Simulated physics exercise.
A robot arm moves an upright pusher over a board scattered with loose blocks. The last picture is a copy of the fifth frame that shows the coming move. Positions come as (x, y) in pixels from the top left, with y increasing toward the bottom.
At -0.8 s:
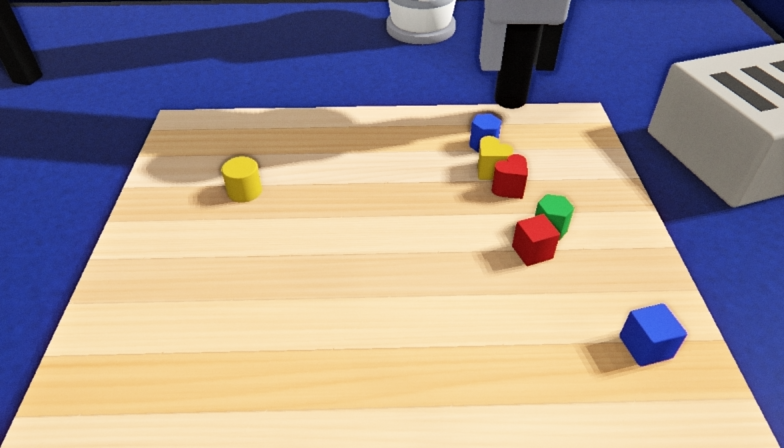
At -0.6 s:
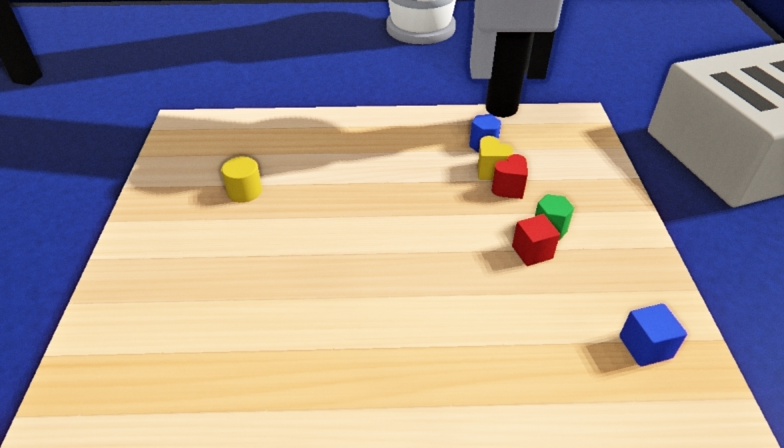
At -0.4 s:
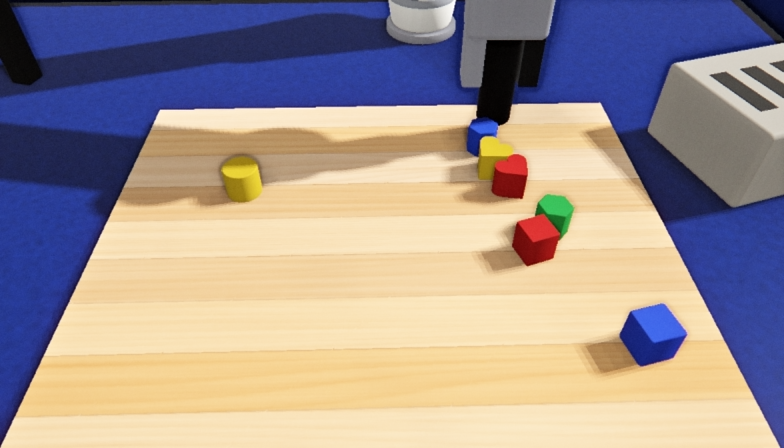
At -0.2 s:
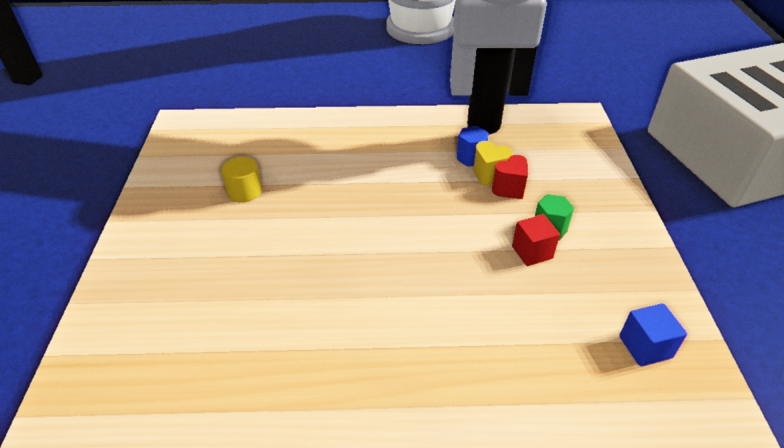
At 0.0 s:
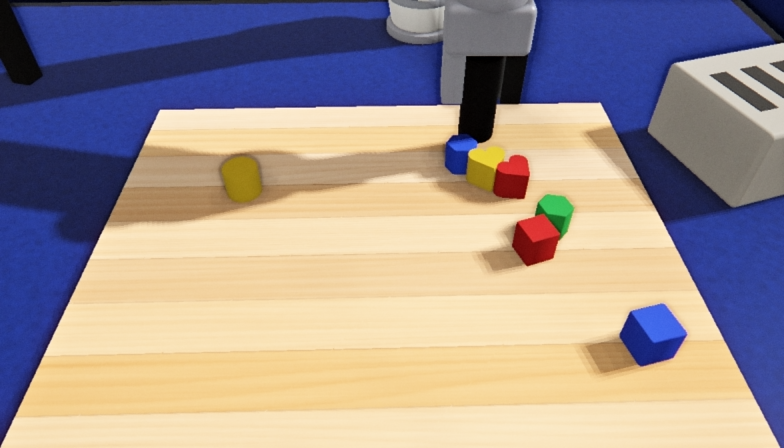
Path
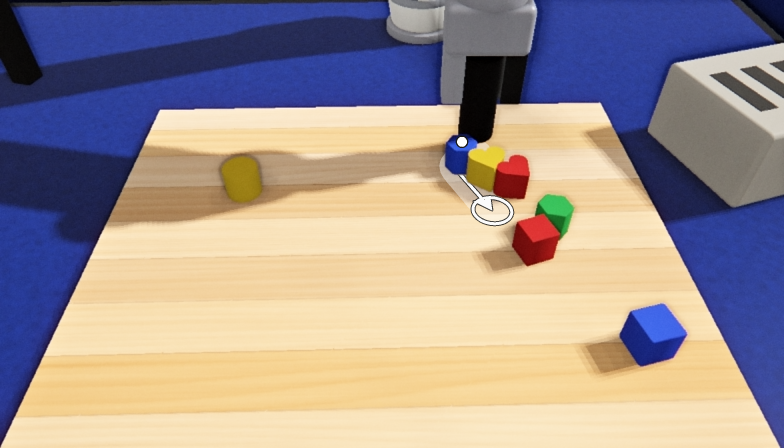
A robot arm lowered its black pusher toward the far edge of a wooden board, then nudged a blue block to the left and toward the viewer, shifting the yellow heart-shaped block beside it slightly.
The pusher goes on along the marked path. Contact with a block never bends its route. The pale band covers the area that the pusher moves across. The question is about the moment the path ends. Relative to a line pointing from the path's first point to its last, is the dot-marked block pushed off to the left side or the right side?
Off to the right side.
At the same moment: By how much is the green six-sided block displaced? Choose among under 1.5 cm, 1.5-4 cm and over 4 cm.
The block shifts less than 1.5 cm.
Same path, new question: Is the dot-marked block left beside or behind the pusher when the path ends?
It seems so.
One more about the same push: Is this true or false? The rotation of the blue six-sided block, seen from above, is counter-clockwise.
The statement is false.
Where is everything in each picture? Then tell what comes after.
The first frame shows lower end of the pusher (510, 102), tops of blocks, blue six-sided block (487, 121), yellow heart-shaped block (495, 147), red heart-shaped block (514, 165), green six-sided block (556, 204).
The second frame shows pusher (501, 110), blocks as before.
The third frame shows pusher (493, 118), blue six-sided block (484, 125).
The fourth frame shows pusher (484, 126), blue six-sided block (474, 134), yellow heart-shaped block (493, 151).
The fifth frame shows pusher (475, 135), blue six-sided block (462, 142), yellow heart-shaped block (488, 155), red heart-shaped block (515, 165), green six-sided block (556, 204).
The drawn path runs from (473, 149) by way of (457, 167) and (472, 188) to (492, 210); the dot is on the blue six-sided block.
One third of the way, pusher (459, 153); blue six-sided block (444, 161); yellow heart-shaped block (485, 157), turned 15° anticlockwise.
Two thirds of the way, pusher (475, 174); blue six-sided block (446, 173), turned 70° clockwise; yellow heart-shaped block (502, 178), turned 35° anticlockwise; red heart-shaped block (527, 172), turned 60° anticlockwise.
At the end, pusher (495, 196); blue six-sided block (447, 174), turned 70° clockwise; yellow heart-shaped block (526, 198), turned 45° anticlockwise; red heart-shaped block (534, 176), turned 95° anticlockwise; green six-sided block (563, 208), turned 15° anticlockwise.
